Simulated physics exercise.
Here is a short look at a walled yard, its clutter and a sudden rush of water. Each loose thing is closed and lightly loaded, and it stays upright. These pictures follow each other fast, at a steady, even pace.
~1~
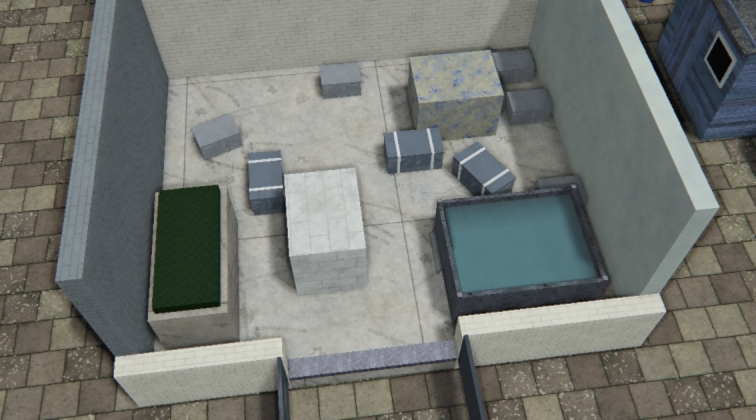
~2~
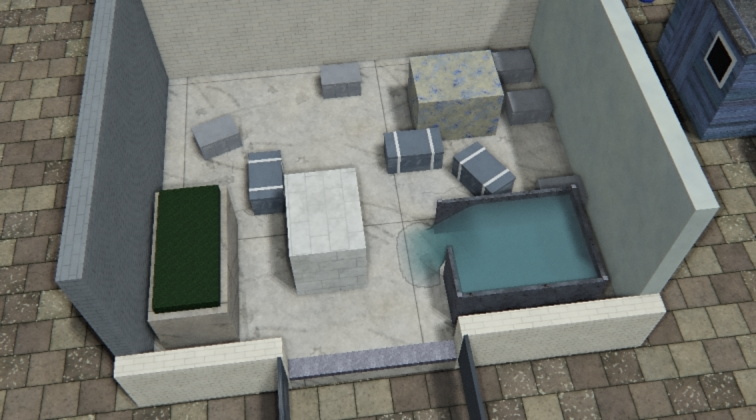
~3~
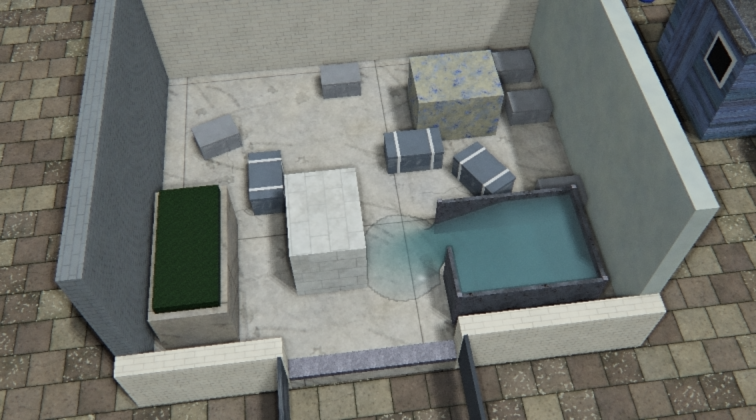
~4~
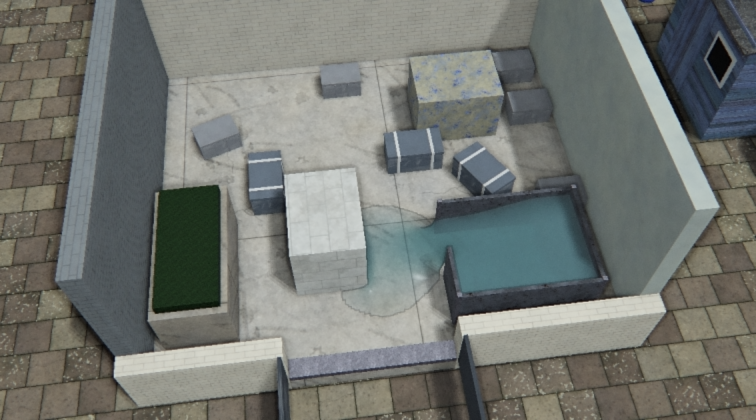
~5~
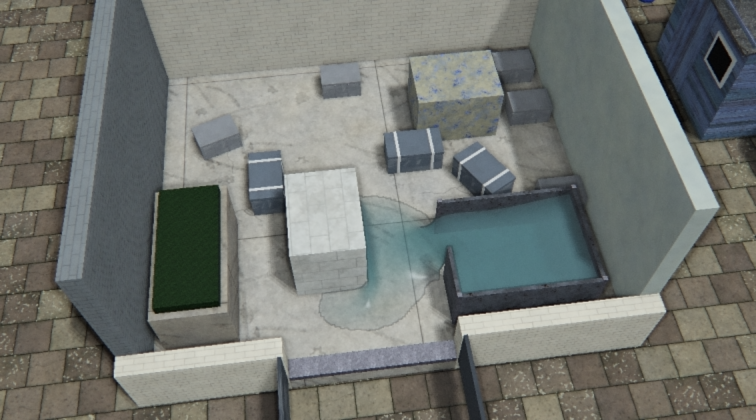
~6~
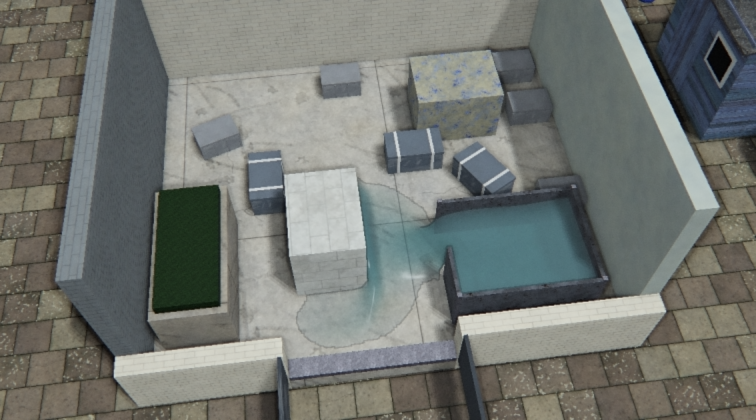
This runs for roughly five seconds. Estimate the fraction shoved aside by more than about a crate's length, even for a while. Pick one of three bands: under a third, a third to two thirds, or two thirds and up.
Under a third.
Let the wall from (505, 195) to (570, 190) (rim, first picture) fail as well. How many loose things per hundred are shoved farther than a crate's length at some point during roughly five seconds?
Roughly 90 %.
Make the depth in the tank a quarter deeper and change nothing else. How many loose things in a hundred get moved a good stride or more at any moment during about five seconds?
Roughly 10 per cent of them.
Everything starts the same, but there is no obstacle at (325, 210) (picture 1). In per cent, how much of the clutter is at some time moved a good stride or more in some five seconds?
Something like 20 percent of the things.
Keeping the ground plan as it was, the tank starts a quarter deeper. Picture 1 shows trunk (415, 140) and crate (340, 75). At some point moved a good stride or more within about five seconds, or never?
So the first came up short, and the second made it that far.
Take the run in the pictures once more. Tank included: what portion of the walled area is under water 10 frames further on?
Something like 50 in a hundred.
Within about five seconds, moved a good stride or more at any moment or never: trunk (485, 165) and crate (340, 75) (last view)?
Taking them as you listed them, I'd say too little for the first and travelled that much for the second.
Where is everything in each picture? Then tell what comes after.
A crate at (340, 74) rests on the ground; a trunk at (414, 142), on the bottom; 0 of 8 have shifted, in the first picture.
A crate at (340, 74) rests on the ground; a trunk at (414, 142) rests on the ground; 0 of 8 have shifted, in the second picture.
A crate at (340, 74) rests on the ground; a trunk at (414, 142), on the bottom; 0 of 8 have shifted, in the third picture.
A crate at (340, 74), on the bottom; a trunk at (414, 142), on the bottom; 0 of 8 have shifted, in the fourth picture.
A crate at (340, 74) rests on the ground; a trunk at (414, 142) rests on the ground; 0 of 8 have shifted, in the fifth picture.
A crate at (340, 74), on the bottom; a trunk at (414, 142) rests on the ground; 0 of 8 have shifted, in the sixth picture.
A moment on, 0 of 8 are well off their spots; 0 afloat.
Next, 0 of 8 are well off their spots; 0 afloat.
Later, 0 of 8 are well off their spots; 2 afloat.
In the end, 1 of 8 are well off their spots, and 1 have been at some point; 2 afloat.
